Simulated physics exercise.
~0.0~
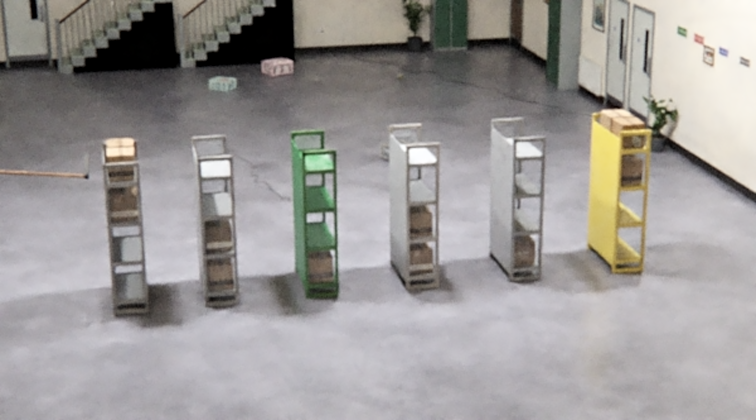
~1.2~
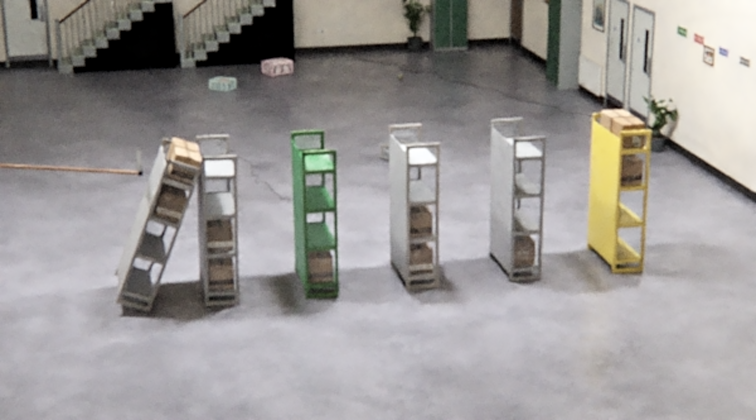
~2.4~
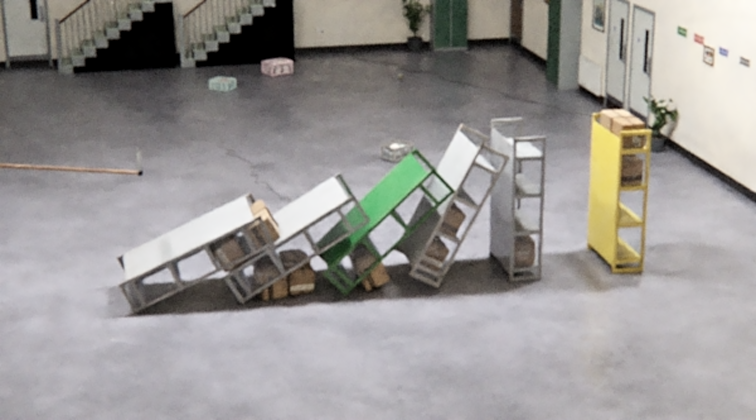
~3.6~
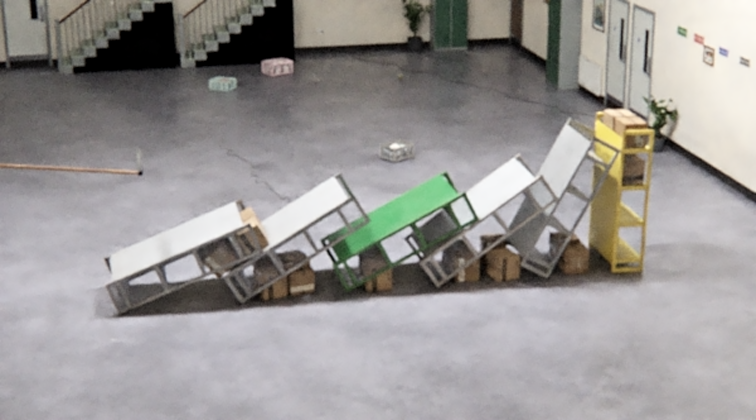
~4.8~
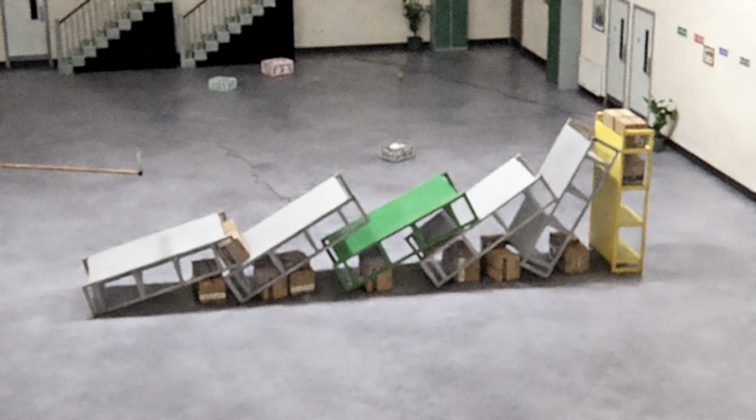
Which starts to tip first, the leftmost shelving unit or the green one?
The leftmost shelving unit starts to tip first. The green one is still upright at that point and only leans over later.
